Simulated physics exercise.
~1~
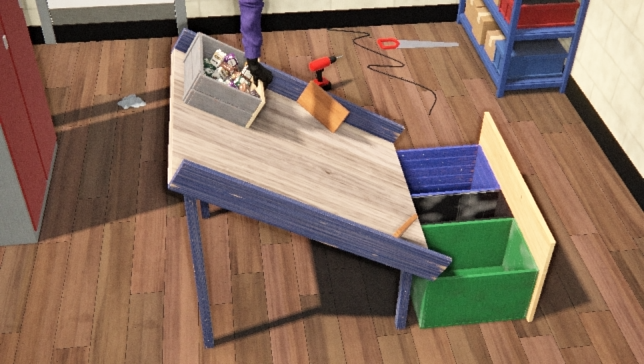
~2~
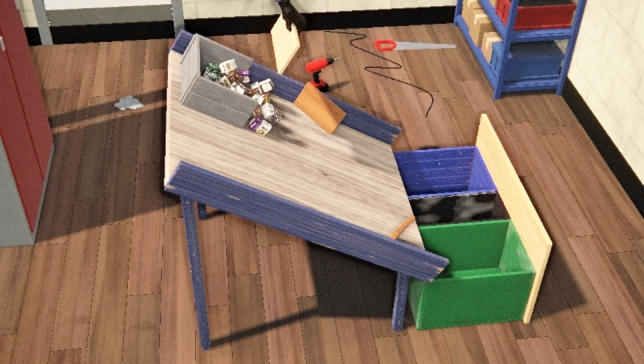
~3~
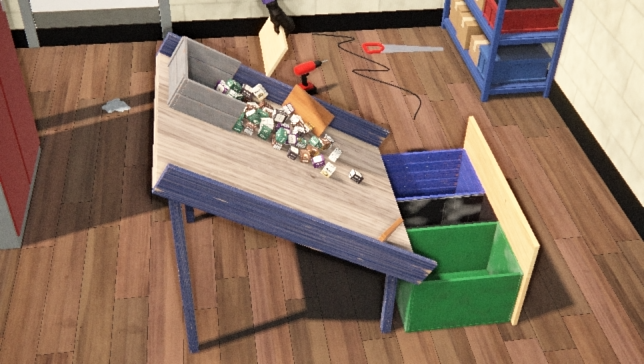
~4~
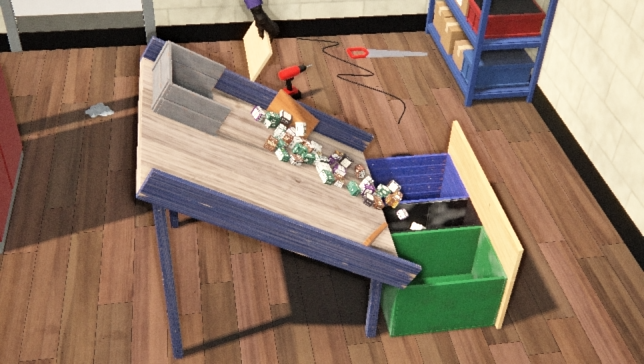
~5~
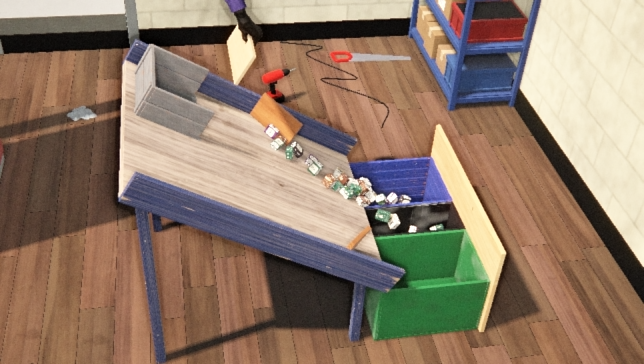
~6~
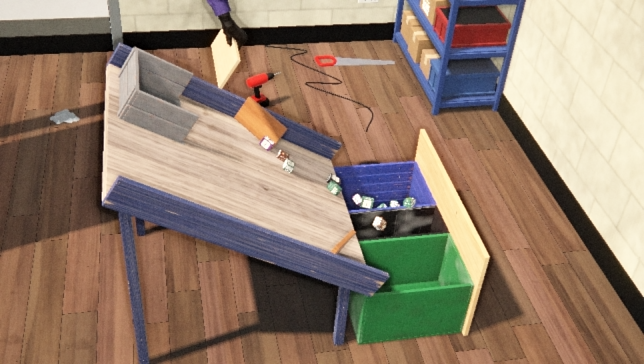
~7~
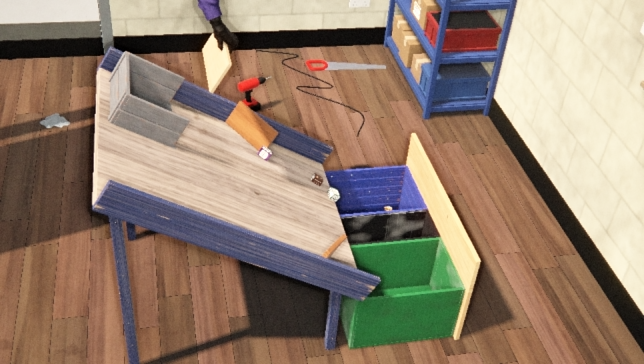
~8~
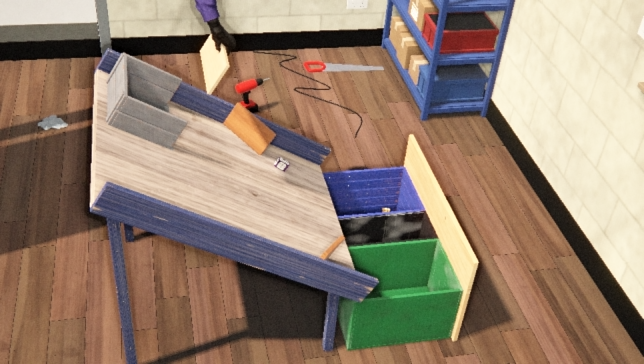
Small cartons spilling from a grey pen down a tilted table, dropping into blue and black bins, one remaining on the slope.
